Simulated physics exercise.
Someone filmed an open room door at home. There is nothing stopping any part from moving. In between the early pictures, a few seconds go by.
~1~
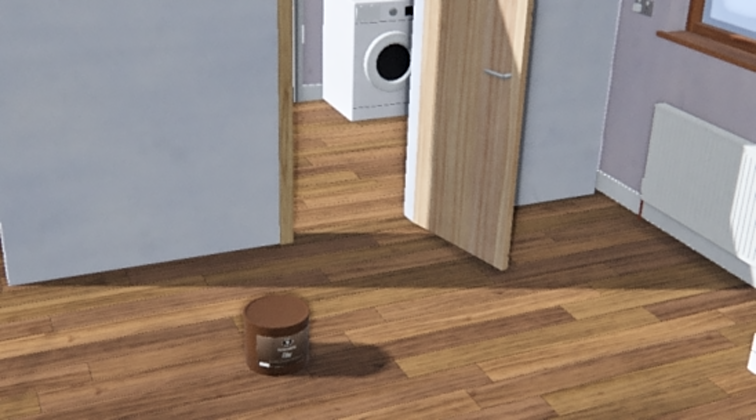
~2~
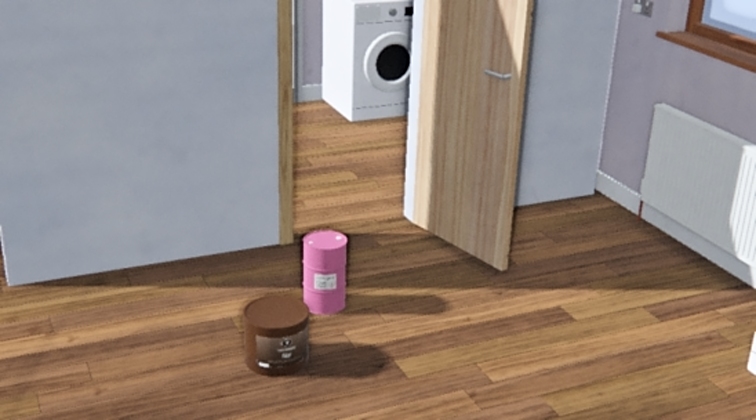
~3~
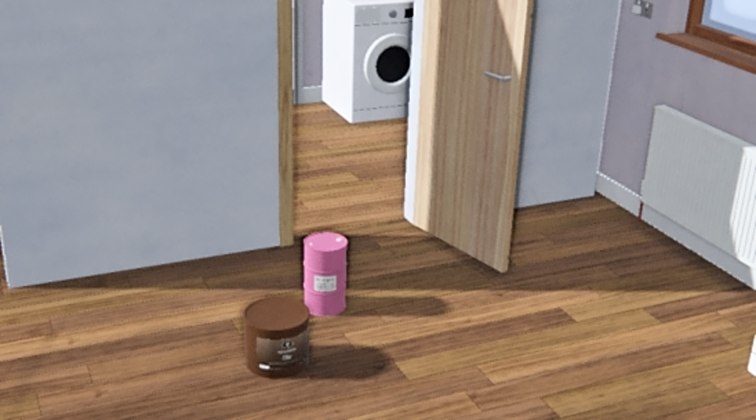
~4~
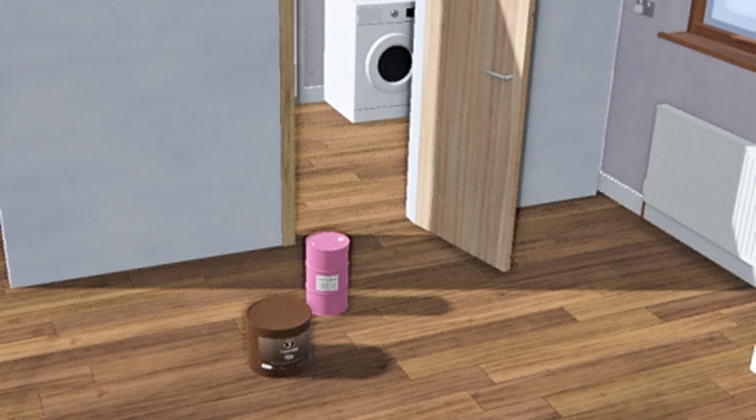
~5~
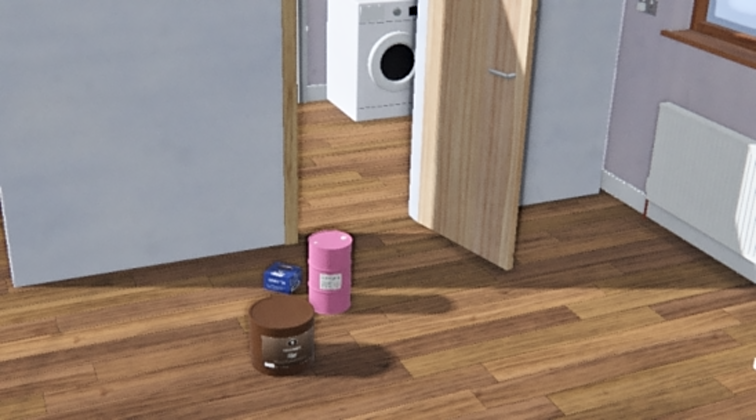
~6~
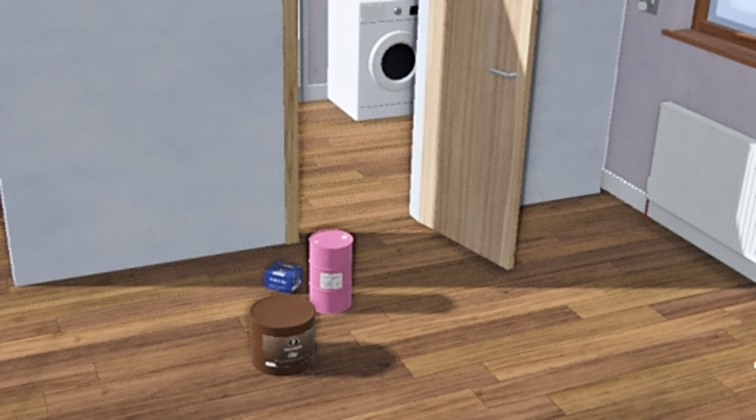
A pink canister appears behind and to the right of a brown pail on the wooden floor, seen from above in a room with a wide-open door. Through the doorway stands a white washing machine, with a pale radiator at right. Later a small blue box appears left of the canister, while the door and pail stay still and the view shifts very slightly.
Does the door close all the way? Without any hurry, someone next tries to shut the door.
The way is clear.
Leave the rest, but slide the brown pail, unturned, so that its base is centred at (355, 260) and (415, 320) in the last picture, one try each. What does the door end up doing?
Well, on the first go it is held back, and on the second it makes it all the way.
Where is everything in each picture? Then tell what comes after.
The first picture shows door wide open and still; brown pail (277, 335).
The second picture shows door wide open and still; brown pail (277, 335); pink canister (325, 272).
The third picture shows door wide open and still; brown pail (277, 337); pink canister (325, 274).
The fourth picture shows door wide open and still; brown pail (279, 337); pink canister (327, 274).
The fifth picture shows door wide open and still; brown pail (282, 336); pink canister (330, 272).
The sixth picture shows door wide open and still; blue box (284, 278); brown pail (283, 335).
Then, 0.80 s later than the last frame, open by 88°.
Then, 1.60 s later than the last frame, open by 61°.
Then, 2.30 s later than the last frame, open by 36°.
Then, 3.00 s later than the last frame, open by 12°.
When it is over, open by 0°; all 3 as before. End places, in pixels of the last picture, blue box near (284, 278).
